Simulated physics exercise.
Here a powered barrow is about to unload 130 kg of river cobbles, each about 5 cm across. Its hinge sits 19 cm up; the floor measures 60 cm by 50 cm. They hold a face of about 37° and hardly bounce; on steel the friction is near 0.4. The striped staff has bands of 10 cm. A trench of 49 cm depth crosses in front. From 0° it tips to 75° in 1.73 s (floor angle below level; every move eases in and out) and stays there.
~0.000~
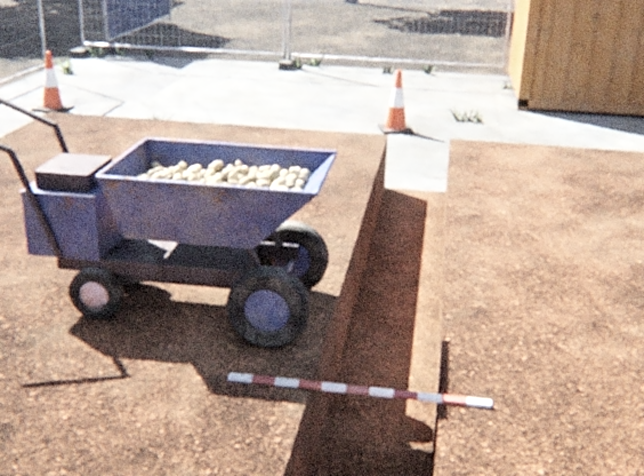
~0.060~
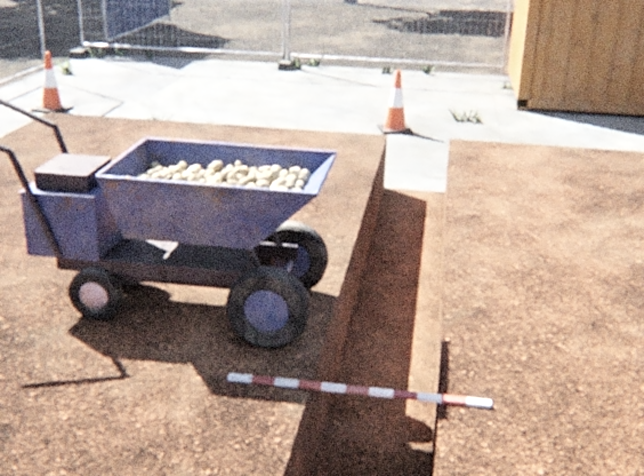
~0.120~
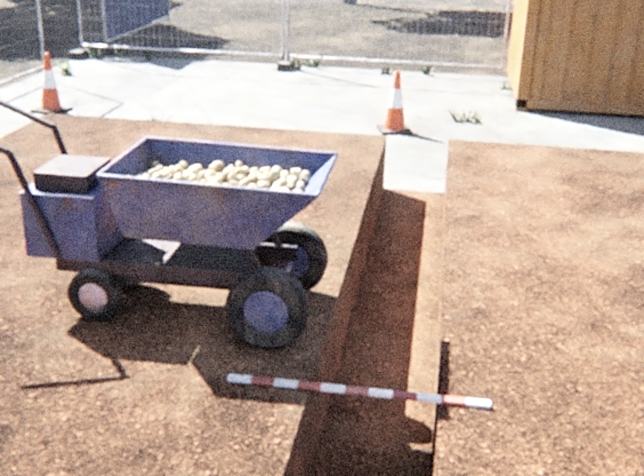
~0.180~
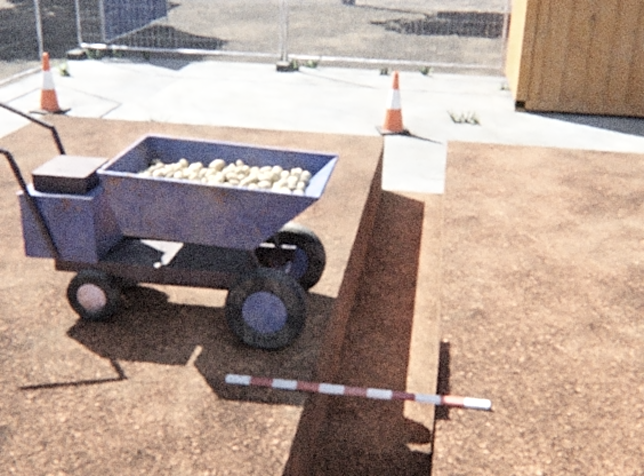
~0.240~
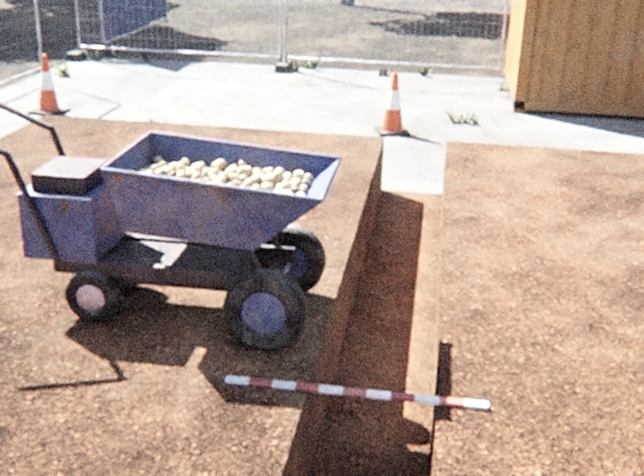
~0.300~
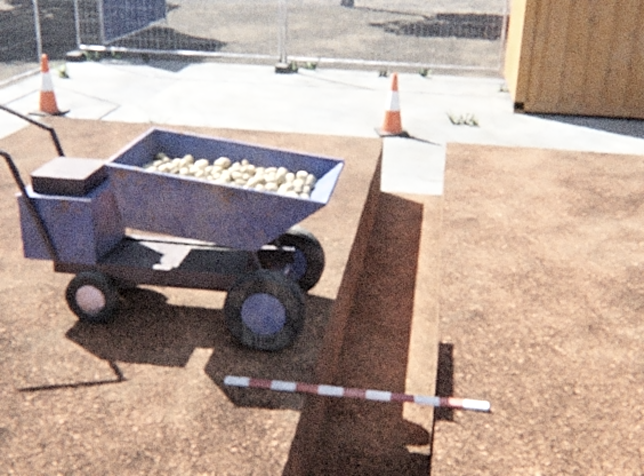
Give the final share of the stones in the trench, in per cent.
Close to 54 in a hundred.
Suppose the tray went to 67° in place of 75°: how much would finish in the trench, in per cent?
Then about 55 per cent.
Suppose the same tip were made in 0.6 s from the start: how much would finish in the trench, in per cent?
It would be near 35 per cent.
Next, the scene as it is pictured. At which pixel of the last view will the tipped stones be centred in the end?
Around (428, 399).
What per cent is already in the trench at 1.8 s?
About 35 per cent by then.
After 1.3 s the floor is at 63°; 98 % in the tray, 2 % in the trench; the foremost stones are at (421, 290).
After 1.8 s the floor is at 75°; 25 % in the tray, 36 % in the trench, 39 % past the trench; the foremost stones are at (556, 336).
After 2.2 s the floor is at 75°; 3 % in the tray, 50 % in the trench, 47 % past the trench; the foremost stones are at (627, 339).
After 4.1 s the floor is at 75°; 0 % in the tray, 54 % in the trench, 46 % past the trench; the foremost stones are past the picture's edge.
